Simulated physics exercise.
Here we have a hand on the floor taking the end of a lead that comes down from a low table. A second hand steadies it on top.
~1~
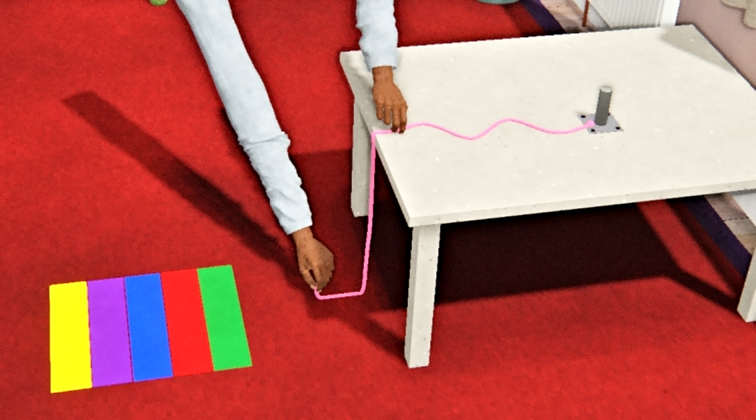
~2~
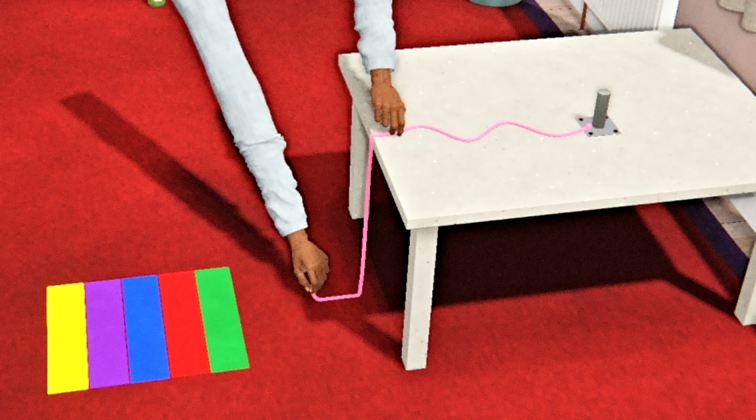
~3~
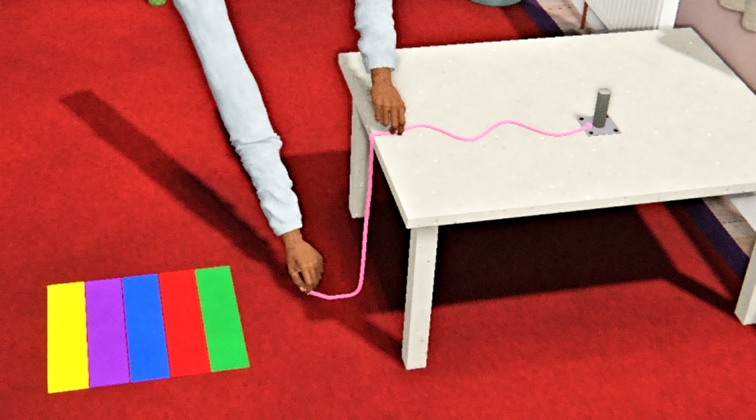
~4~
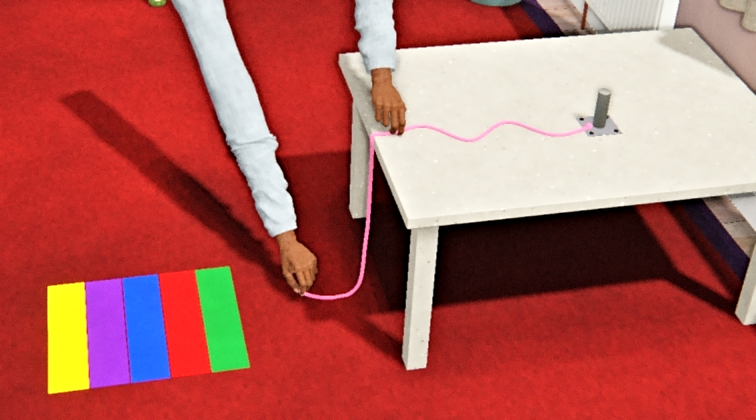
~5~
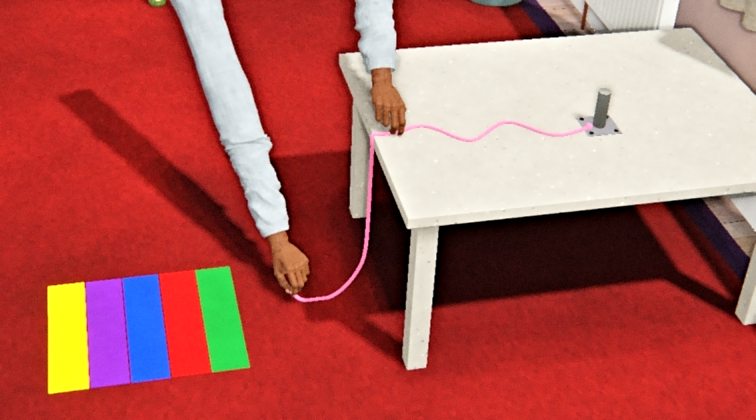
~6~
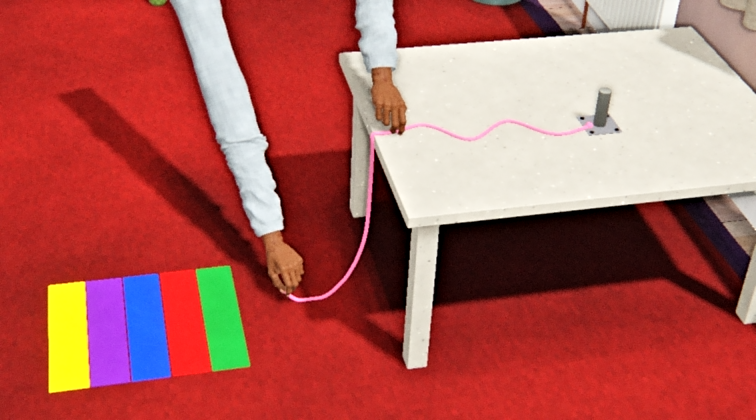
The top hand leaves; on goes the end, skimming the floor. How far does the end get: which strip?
It gets as far as the blue strip.
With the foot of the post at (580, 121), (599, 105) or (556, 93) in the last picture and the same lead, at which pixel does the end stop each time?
About (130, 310), (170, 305) and (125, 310).
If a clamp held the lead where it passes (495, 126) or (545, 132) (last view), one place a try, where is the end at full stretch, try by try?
In that order: (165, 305) and (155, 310).
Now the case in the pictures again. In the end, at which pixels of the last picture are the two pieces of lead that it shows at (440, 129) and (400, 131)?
The first at (411, 137), the second at (367, 148).
Soon after, end near (211, 301); over green.
Then, end near (171, 305); over red.
At full stretch, end near (147, 308); over blue. The blue one.
